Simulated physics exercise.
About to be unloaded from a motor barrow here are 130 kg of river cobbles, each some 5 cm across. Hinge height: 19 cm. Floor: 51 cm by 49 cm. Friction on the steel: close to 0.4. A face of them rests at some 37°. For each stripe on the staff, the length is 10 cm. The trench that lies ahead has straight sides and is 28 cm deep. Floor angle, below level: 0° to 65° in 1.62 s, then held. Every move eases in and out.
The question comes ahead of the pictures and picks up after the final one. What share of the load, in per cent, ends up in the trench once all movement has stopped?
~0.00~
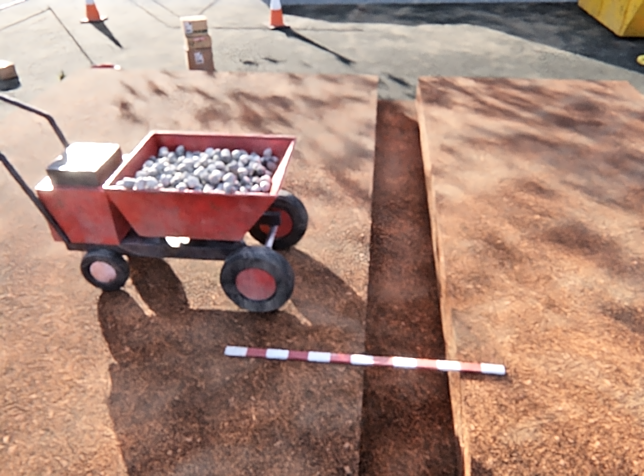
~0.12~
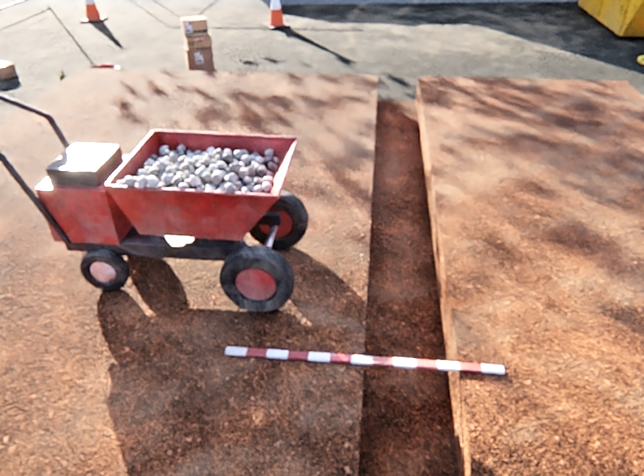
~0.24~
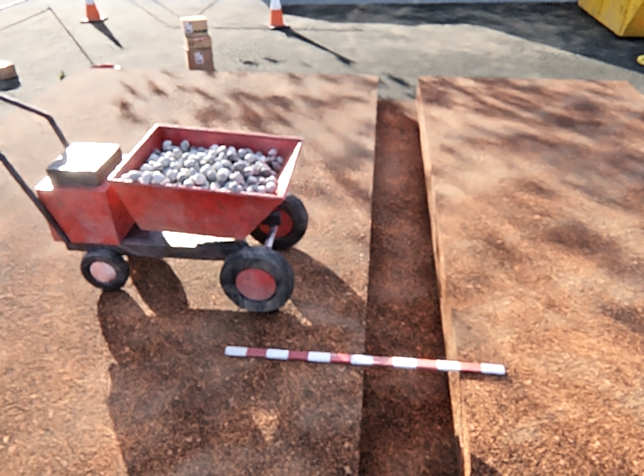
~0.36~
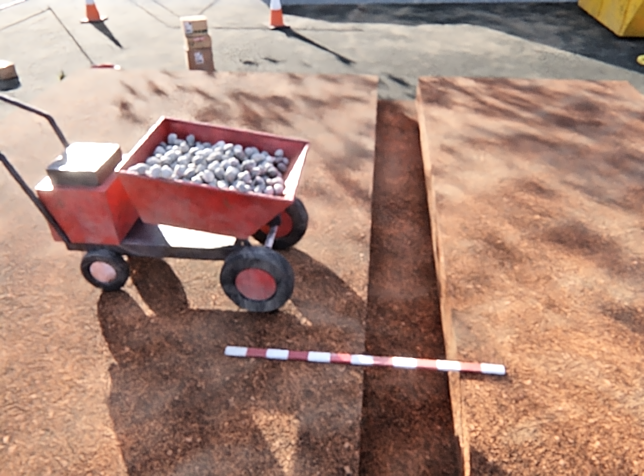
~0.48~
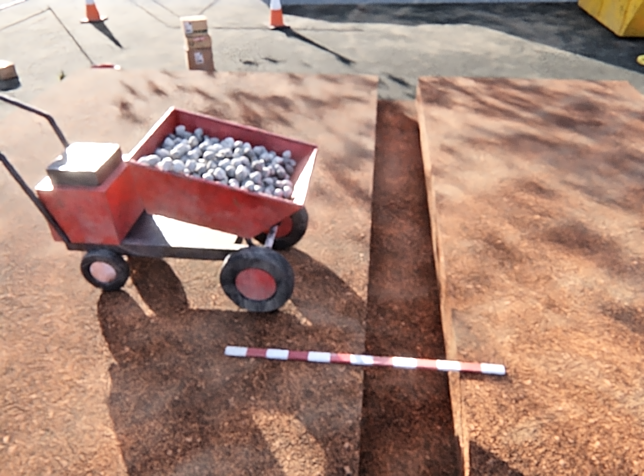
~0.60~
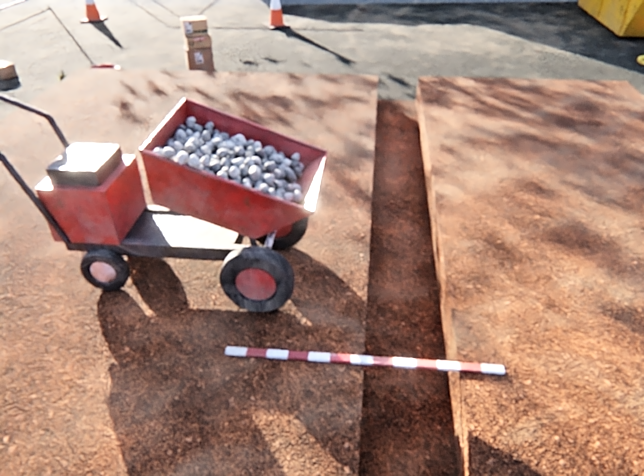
About 88 per cent.
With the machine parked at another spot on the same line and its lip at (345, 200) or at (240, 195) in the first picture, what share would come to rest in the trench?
Roughly 55 in a hundred from the first, 60 in a hundred from the second.
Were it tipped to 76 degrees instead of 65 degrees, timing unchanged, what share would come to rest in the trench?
Then roughly 100 percent.
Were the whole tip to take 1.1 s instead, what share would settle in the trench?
Something close to 90 per cent.
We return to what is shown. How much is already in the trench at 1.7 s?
Close to 30 per cent has got there by then.
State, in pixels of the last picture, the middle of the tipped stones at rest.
Resting centre: About (401, 311).
After 1.2 s the floor is at 55°; 99 % in the skip; the foremost stones are at (365, 238).
After 1.7 s the floor is at 65°; 67 % in the skip, 32 % in the trench; the foremost stones are at (439, 316).
After 2.1 s the floor is at 65°; 43 % in the skip, 57 % in the trench; the foremost stones are at (439, 316).
After 4.0 s the floor is at 65°; 12 % in the skip, 88 % in the trench; the foremost stones are at (439, 309).
